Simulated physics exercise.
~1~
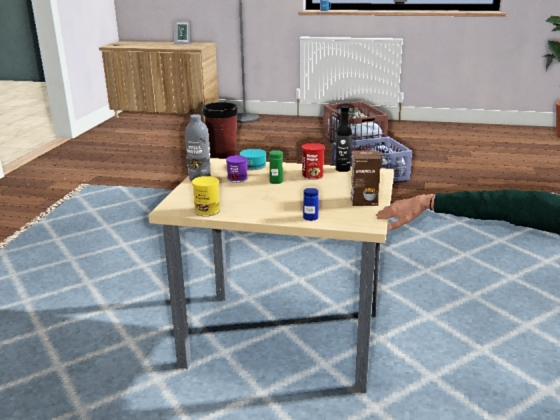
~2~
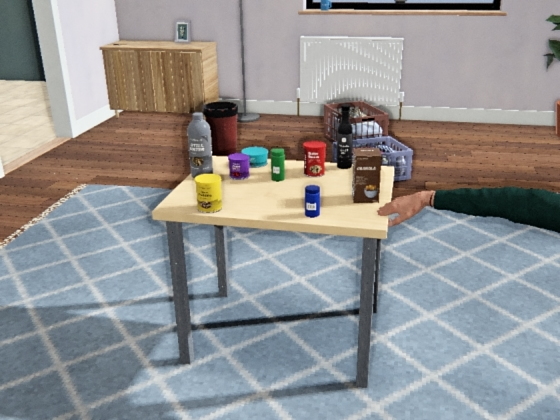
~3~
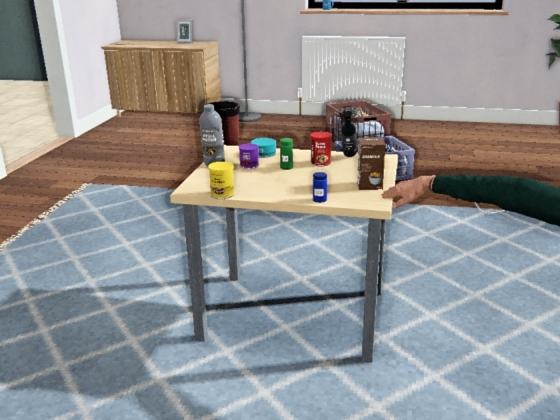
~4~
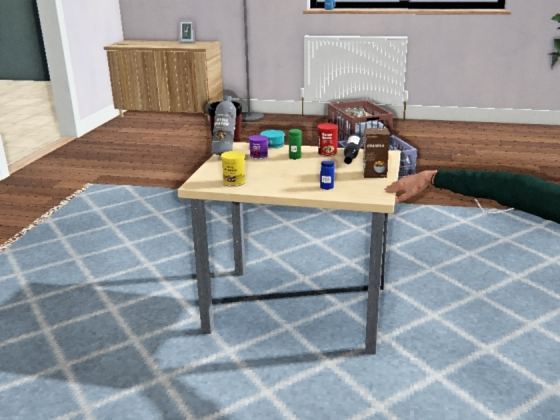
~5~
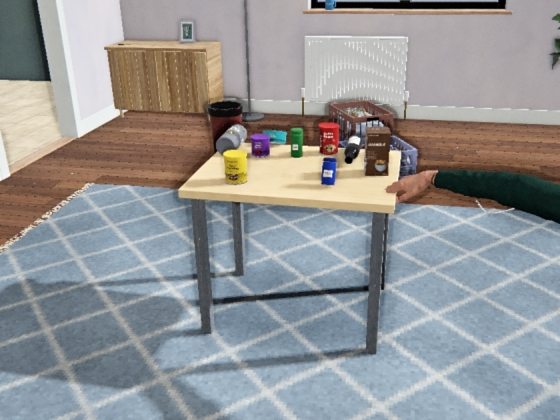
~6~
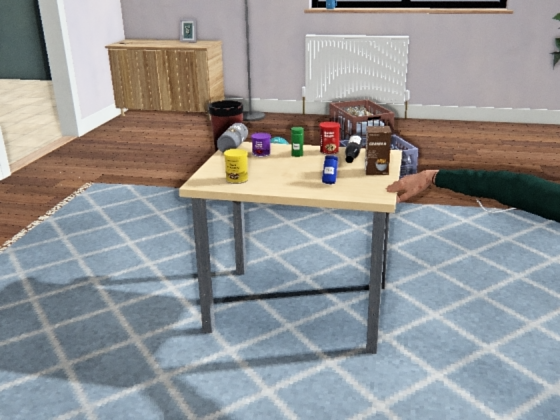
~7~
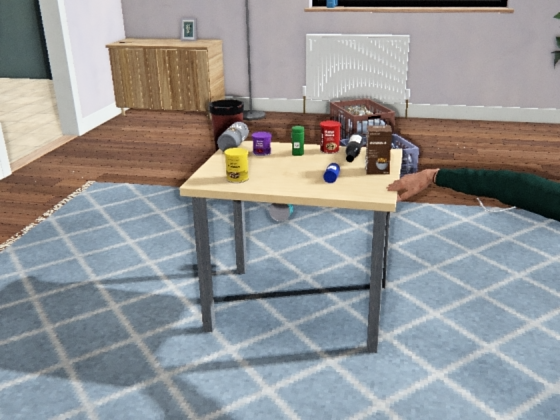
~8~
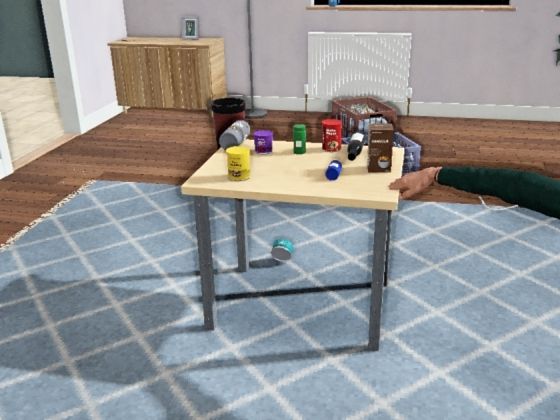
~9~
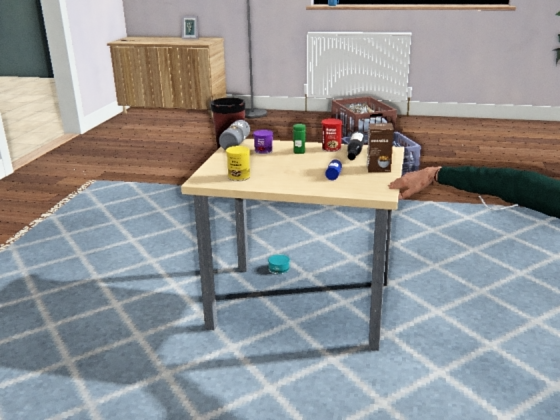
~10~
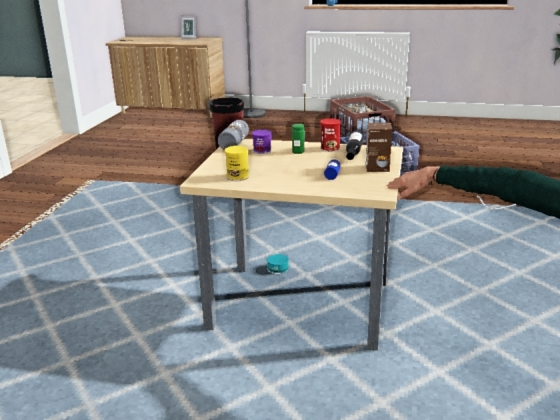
Side table jolting away under a hand, toppling grey, black and blue containers and dropping a turquoise tub to the rug.
